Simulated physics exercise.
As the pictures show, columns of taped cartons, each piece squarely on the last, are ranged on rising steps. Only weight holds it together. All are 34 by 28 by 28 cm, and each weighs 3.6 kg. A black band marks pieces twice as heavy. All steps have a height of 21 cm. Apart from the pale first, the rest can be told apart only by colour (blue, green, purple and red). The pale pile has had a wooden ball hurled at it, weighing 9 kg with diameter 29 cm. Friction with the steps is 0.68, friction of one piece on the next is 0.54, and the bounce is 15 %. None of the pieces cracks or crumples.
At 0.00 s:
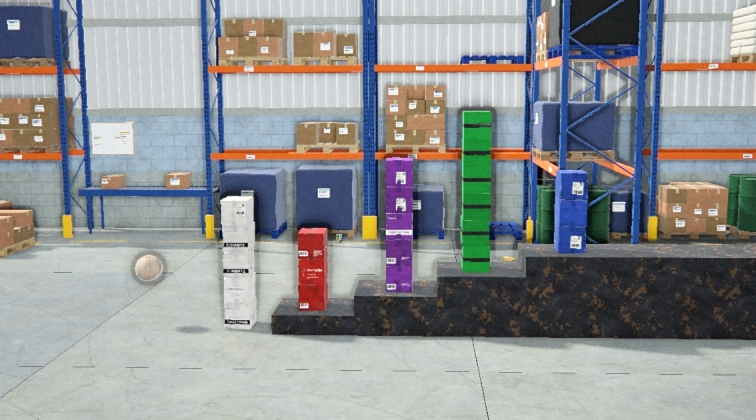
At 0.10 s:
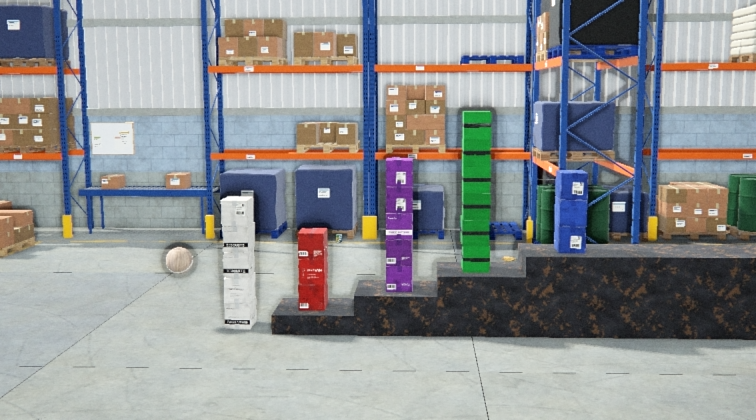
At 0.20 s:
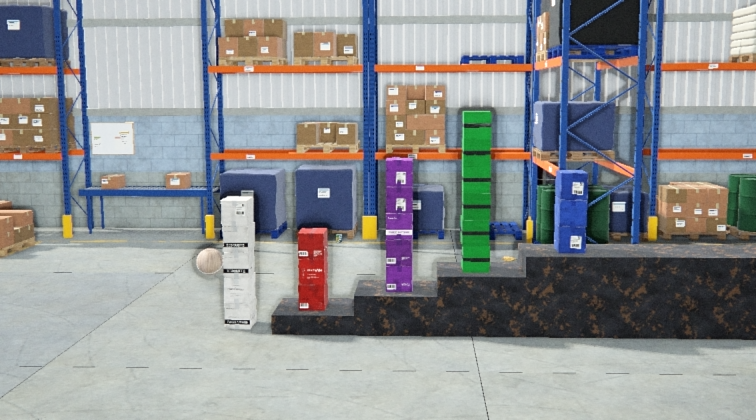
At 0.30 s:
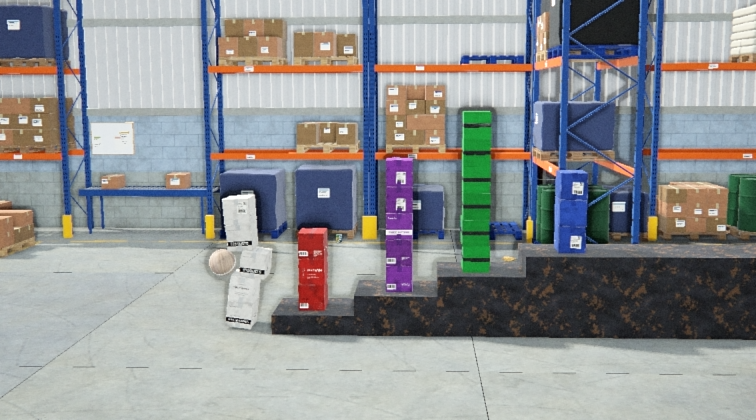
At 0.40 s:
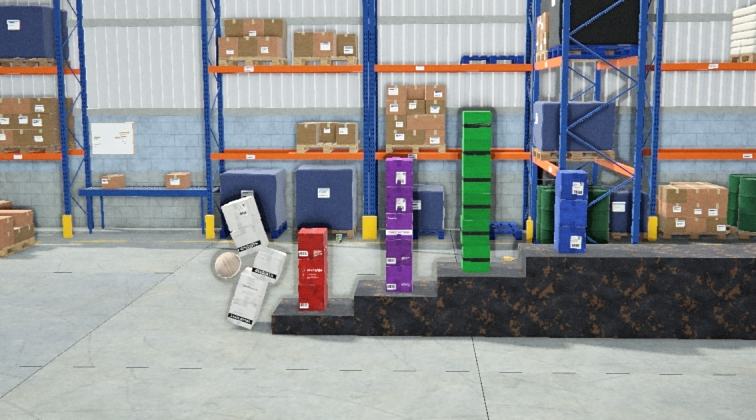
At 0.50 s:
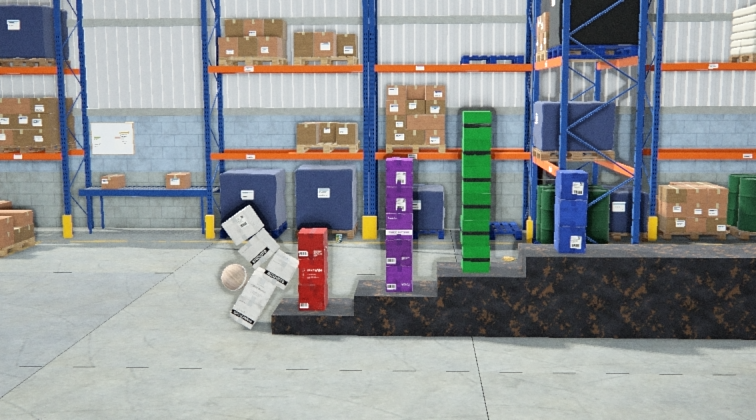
In a warehouse, a pale ball flew in from the left and struck the white stack of cartons, which buckled and leaned toward the red stack while the coloured stacks on the steps stayed still.
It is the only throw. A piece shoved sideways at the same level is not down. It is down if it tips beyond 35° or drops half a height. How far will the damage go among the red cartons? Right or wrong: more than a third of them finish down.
Right.
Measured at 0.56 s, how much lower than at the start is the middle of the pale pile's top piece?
About 30 cm.
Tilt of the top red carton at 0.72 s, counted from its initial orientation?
Rotation: Approx. 5°.
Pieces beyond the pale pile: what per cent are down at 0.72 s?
0 per cent.
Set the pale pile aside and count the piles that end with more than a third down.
Count: 1.
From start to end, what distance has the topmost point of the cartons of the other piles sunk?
0 cm.
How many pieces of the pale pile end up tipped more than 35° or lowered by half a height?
Exactly 5 pale pieces do.
By 0.56 s, 4 of the pale pile down; none of the 3 red cartons down (0 of 17 in all colours); top red carton unmoved.
By 0.72 s, 4 of the pale pile down; none of the 3 red cartons down (0 of 17 in all colours); top red carton tilted 6°.
By 1.02 s, 5 of the pale pile down; 2 of the 3 red cartons down (2 of 17 in all colours); top red carton tilted 14°.
By 1.44 s, 5 of the pale pile down; 2 of the 3 red cartons down (2 of 17 in all colours); top red carton 7 cm lower.
When it is over (2.0 s), 5 of the pale pile down; 2 of the 3 red cartons down (2 of 17 in all colours); top red carton 7 cm lower; top purple carton unmoved. That is 67 per cent. In pixels of the last frame, middles, top red carton near (373, 251), top purple carton near (400, 172).
